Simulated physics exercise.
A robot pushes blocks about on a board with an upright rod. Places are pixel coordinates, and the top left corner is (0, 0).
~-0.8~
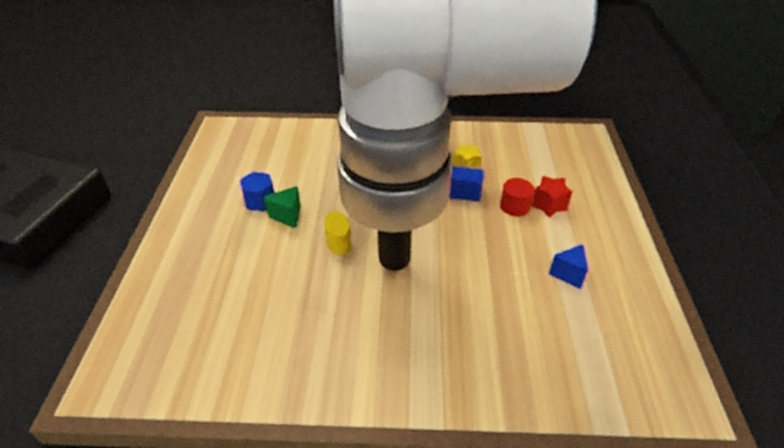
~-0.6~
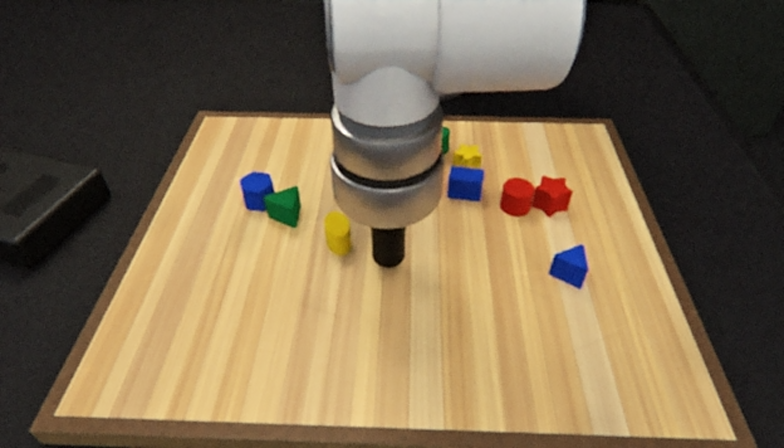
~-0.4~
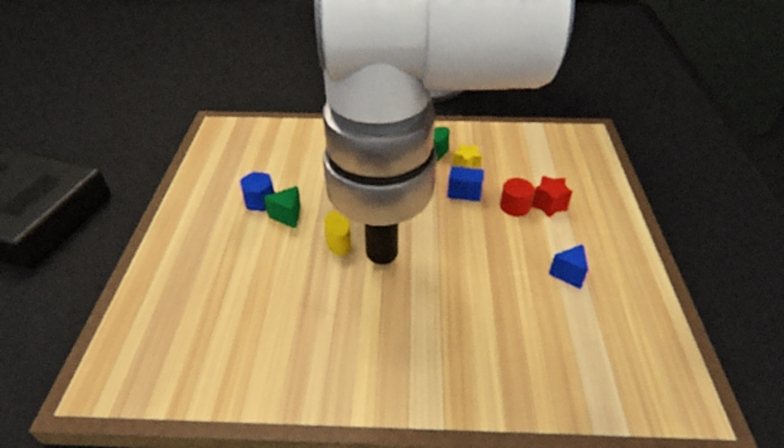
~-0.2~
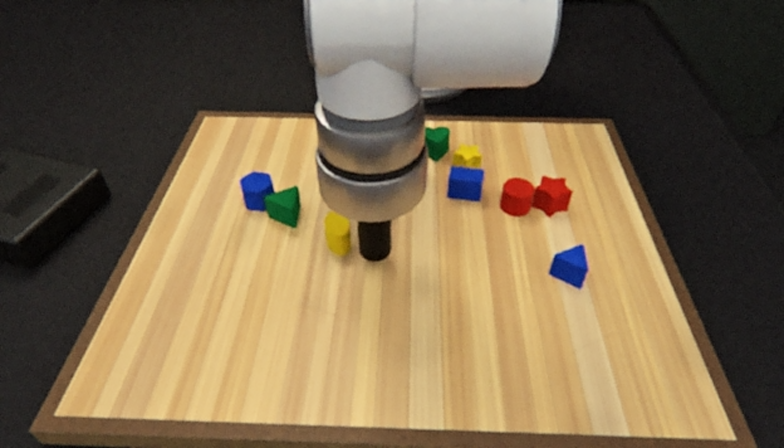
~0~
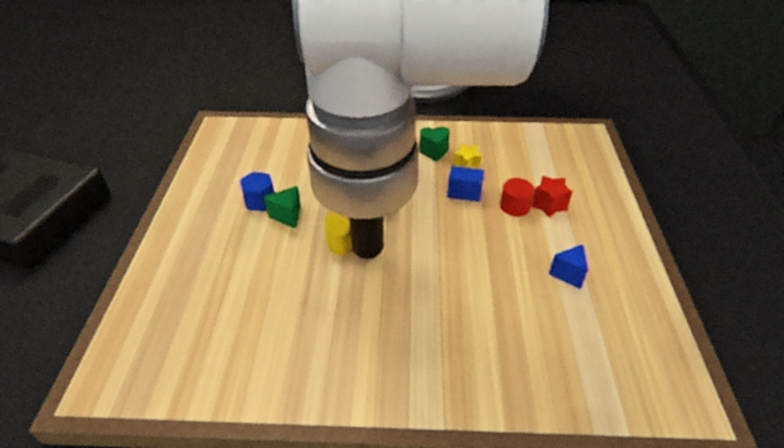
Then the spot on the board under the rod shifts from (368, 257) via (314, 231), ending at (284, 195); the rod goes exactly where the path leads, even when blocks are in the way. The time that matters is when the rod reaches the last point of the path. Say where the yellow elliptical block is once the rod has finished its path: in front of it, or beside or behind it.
It keeps leading.
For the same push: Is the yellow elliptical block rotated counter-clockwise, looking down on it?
No, it doesn't check out.
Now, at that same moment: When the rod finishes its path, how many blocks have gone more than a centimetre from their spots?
I'd put the number at three or more.
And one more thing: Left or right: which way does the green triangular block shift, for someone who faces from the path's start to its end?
It will end up to the left.
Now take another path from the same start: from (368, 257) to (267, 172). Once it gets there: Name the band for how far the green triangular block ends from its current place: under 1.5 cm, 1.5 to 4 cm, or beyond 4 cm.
Final distance: 1.5 to 4 cm.
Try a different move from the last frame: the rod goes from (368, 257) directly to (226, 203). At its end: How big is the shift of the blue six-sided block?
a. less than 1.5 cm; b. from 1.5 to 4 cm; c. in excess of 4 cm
c.
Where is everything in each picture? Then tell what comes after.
Tip of the rod at (395, 260), middles of tops, blue six-sided block at (256, 181), green triangular block at (284, 197), yellow elliptical block at (337, 223), blue half-round block hidden, in the first frame.
Rod at (389, 257), nothing pushed, in the second frame.
Rod at (382, 254), nothing pushed, in the third frame.
Rod at (375, 251), nothing pushed, in the fourth frame.
Rod at (368, 248), blue six-sided block at (256, 181), green triangular block at (284, 197), yellow elliptical block at (337, 223), blue half-round block hidden, in the fifth frame.
What follows on the original path. One third of the way, rod at (327, 232); yellow elliptical block at (311, 205), turned 40° clockwise.
Two thirds of the way, rod at (300, 210); blue six-sided block at (245, 178), turned 30° clockwise; green triangular block at (263, 190); yellow elliptical block at (290, 183), turned 65° clockwise.
At the end, rod at (282, 187); blue six-sided block at (242, 177), turned 40° clockwise; green triangular block at (258, 190), turned 30° anticlockwise; yellow elliptical block at (279, 161), turned 95° clockwise; blue half-round block unmoved.
